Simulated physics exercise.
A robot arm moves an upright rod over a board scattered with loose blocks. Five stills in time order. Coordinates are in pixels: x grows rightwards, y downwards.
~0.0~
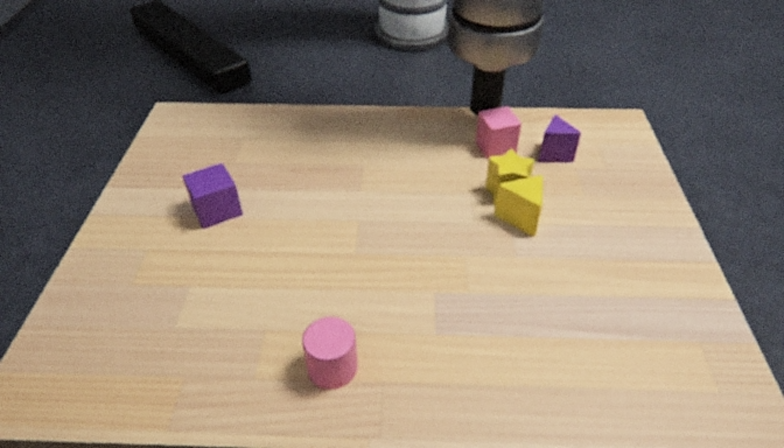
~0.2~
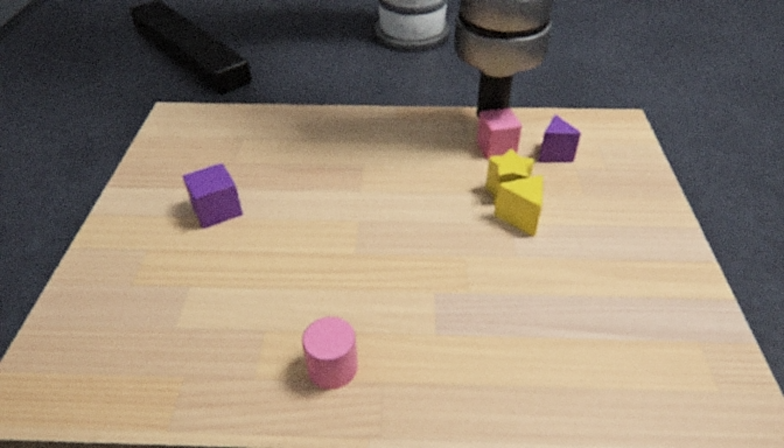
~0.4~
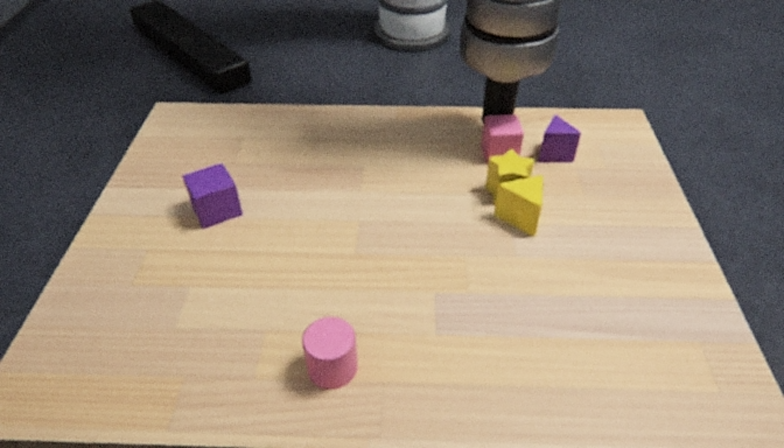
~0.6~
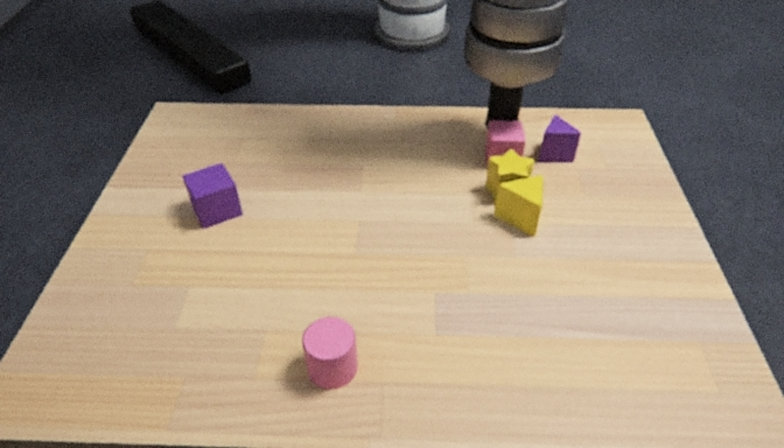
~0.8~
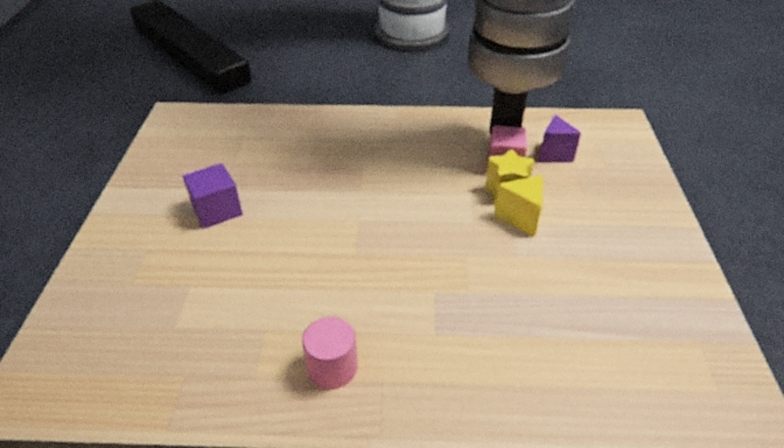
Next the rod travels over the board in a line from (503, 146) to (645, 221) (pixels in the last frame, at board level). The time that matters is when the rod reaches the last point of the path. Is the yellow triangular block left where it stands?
I expect so.
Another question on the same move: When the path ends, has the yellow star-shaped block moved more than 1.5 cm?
In short: No.
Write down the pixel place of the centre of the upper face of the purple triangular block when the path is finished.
The top centre is at (580, 131).
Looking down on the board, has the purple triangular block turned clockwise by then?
No, that is not what happens.
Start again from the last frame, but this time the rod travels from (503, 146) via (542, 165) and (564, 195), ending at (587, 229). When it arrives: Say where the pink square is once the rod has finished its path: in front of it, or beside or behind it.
It comes off the rod's front.
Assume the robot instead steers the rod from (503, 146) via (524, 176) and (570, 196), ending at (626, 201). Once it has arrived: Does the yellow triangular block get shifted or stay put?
By the end it has moved.
The first path, step by step. One third of the way, rod (550, 154); pink square (515, 144), turned 35° clockwise; yellow star-shaped block (509, 166); purple triangular block (576, 130), turned 60° anticlockwise.
Two thirds of the way, rod (598, 178); pink square (515, 144), turned 35° clockwise; yellow star-shaped block (509, 166); purple triangular block (580, 131), turned 70° anticlockwise.
At the end, rod (651, 206); pink square (515, 144), turned 35° clockwise; yellow star-shaped block (509, 166); yellow triangular block in place; purple triangular block (580, 131), turned 70° anticlockwise.
